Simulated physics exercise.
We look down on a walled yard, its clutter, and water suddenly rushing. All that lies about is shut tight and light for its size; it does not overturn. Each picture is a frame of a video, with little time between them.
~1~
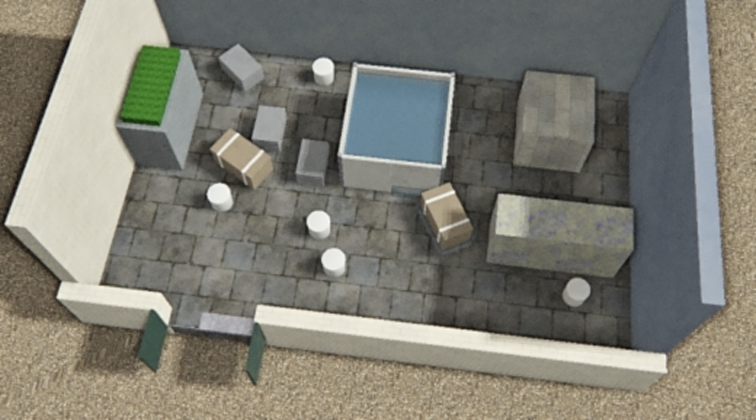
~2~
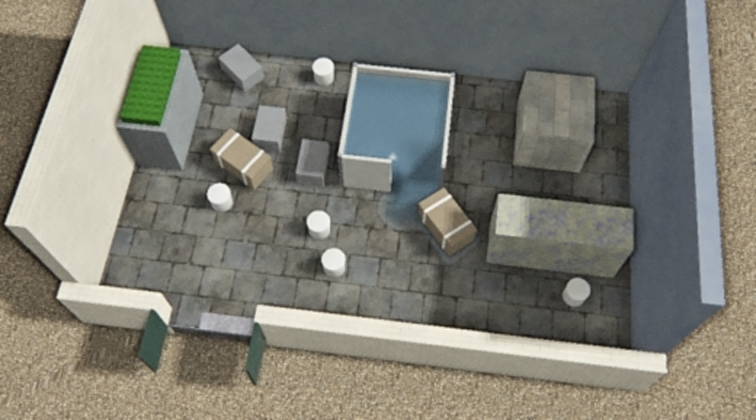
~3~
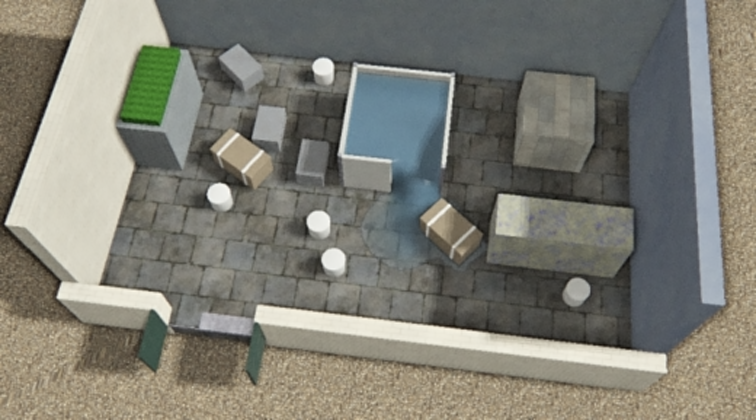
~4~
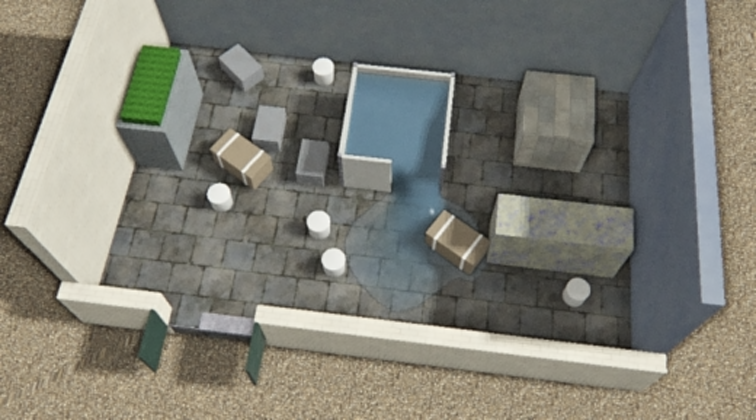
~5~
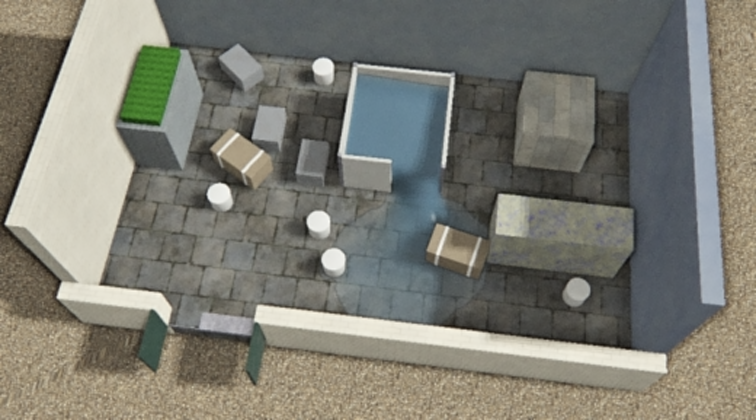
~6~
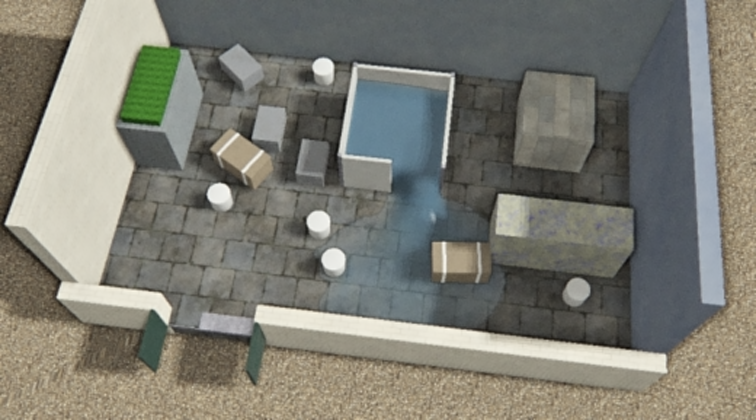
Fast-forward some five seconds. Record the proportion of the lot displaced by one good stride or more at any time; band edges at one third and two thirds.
The things swept well aside make up a smaller part than a third.
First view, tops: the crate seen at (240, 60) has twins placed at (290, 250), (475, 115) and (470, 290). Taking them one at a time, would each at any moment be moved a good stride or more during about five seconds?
So, in order, the copies go a long way, nowhere much, a long way.
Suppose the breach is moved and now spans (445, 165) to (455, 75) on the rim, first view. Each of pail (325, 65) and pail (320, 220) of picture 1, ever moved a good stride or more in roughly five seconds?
In turn: Shifted that much, less than that.
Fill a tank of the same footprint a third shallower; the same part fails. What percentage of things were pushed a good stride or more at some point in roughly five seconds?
10 per cent or so.
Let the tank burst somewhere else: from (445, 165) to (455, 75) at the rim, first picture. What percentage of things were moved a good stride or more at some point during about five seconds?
By my reckoning, around 20 percent.
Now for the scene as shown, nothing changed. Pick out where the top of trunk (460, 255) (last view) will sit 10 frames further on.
It should be at roughly (611, 304).
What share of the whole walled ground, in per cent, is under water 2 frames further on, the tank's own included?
Roughly 25 in a hundred.
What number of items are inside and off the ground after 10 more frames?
Result - 1.
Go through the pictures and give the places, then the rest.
In the first picture, a trunk at (447, 211), on the bottom; a trunk at (240, 153), on the bottom; 0 of 10 have shifted.
In the second picture, a trunk at (448, 216) rests on the ground, close to its start; a trunk at (240, 153) rests on the ground; 1 of 10 have shifted.
In the third picture, a trunk at (451, 226) rests on the ground, close to its start; a trunk at (240, 153), on the bottom; 1 of 10 have shifted.
In the fourth picture, a trunk at (458, 237), on the bottom, a stride from its start; a trunk at (240, 153), on the bottom; 1 of 10 have shifted.
In the fifth picture, a trunk at (459, 246) rests on the ground, a stride from its start; a trunk at (240, 153) rests on the ground; 1 of 10 have shifted.
In the sixth picture, a trunk at (462, 257), on the bottom, a stride from its start; a trunk at (240, 153), on the bottom; 1 of 10 have shifted.
A moment on, 1 of 10 are well off their spots; 1 afloat.
Next, 1 of 10 are well off their spots; 1 afloat.
Later, 2 of 10 are well off their spots; 2 afloat.
In the end, 3 of 10 are well off their spots, and 3 have been at some point; 2 afloat.
